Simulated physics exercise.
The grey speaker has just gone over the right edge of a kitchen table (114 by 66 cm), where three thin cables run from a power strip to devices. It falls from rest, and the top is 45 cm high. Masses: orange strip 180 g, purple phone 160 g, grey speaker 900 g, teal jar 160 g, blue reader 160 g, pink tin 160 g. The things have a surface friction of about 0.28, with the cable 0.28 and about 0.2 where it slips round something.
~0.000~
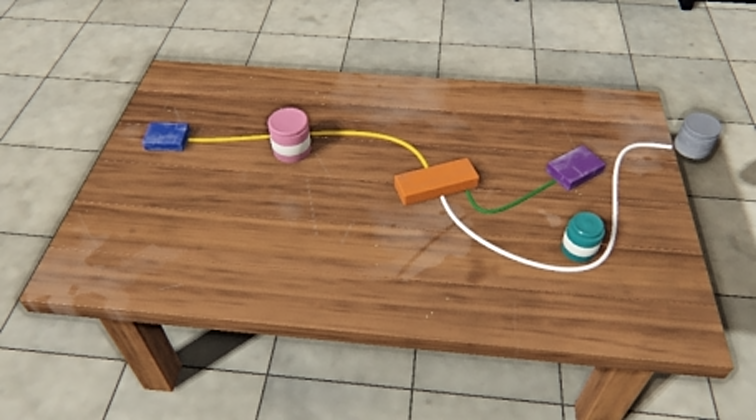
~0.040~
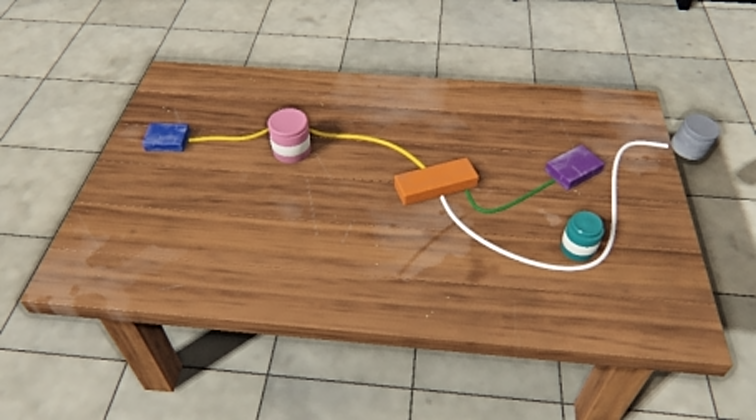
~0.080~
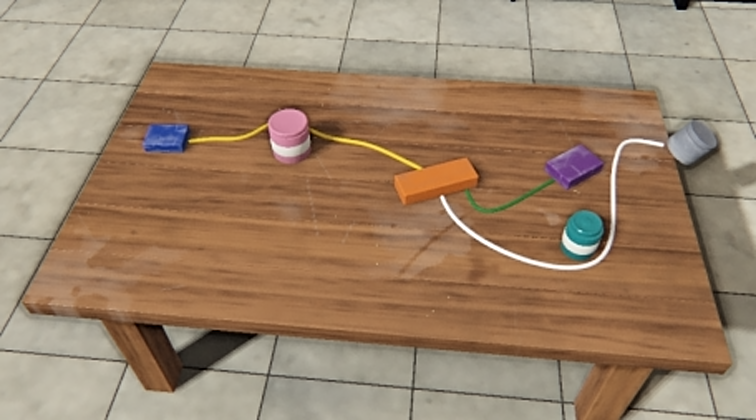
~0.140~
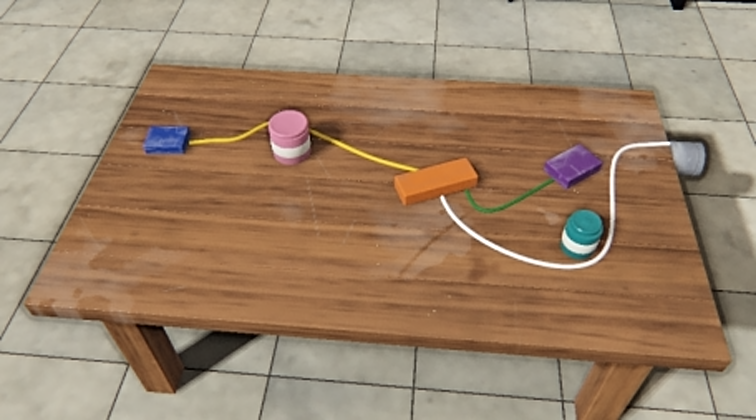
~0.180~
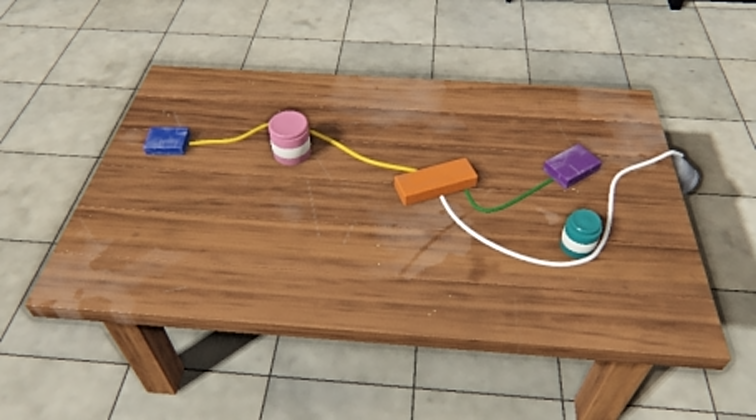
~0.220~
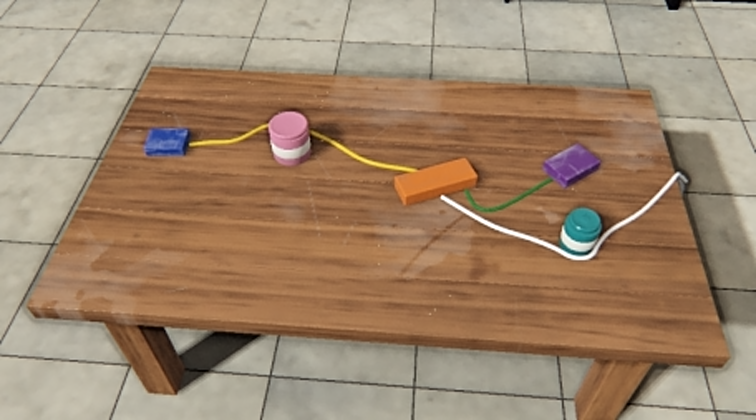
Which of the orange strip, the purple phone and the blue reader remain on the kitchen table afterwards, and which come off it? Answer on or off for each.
Orange strip: On; purple phone: On; blue reader: On.
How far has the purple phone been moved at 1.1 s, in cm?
I'd estimate roughly 9 cm.
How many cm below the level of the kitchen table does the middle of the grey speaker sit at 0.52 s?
About 40 cm.
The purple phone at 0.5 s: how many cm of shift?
Looks like close to 9 cm, more or less.
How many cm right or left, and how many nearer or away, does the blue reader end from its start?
It ends around 23 cm to the right of its start and around 3 cm farther back.
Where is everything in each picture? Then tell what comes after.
The first frame shows orange strip (437, 176); purple phone (577, 163); blue reader (166, 133); white cable runs through (458, 222) (526, 262) (615, 193) (631, 147).
The second frame shows grey speaker (701, 125); white cable runs through (457, 221) (628, 145).
The third frame shows grey speaker (692, 143); white cable runs through (458, 221) (624, 143).
The fourth frame shows grey speaker (684, 159); white cable runs through (458, 221) (630, 147).
The fifth frame shows grey speaker (675, 175); white cable runs through (458, 221) (661, 157).
The sixth frame shows orange strip (436, 176); purple phone (573, 161); blue reader (166, 138); white cable runs through (544, 243) (610, 231) (659, 195).
At 0.5 s, the strip's end of the white cable at (514, 179); blue reader 16 cm off its start, orange strip 15 cm off its start, purple phone 9 cm off its start.
At 0.8 s, the strip's end of the white cable at (517, 179); blue reader 24 cm off its start, orange strip 18 cm off its start, purple phone 9 cm off its start.
At 1.1 s, the strip's end of the white cable at (517, 179); blue reader 24 cm off its start at (283, 133), orange strip 18 cm off its start at (531, 179), purple phone 9 cm off its start at (563, 128).
At 1.4 s, the strip's end of the white cable at (517, 179); blue reader 24 cm off its start, orange strip 18 cm off its start, purple phone 9 cm off its start.
At 2.6 s, the strip's end of the white cable at (517, 179); blue reader 24 cm off its start at (283, 133), orange strip 18 cm off its start at (531, 179), purple phone 9 cm off its start at (563, 128), teal jar over the edge.
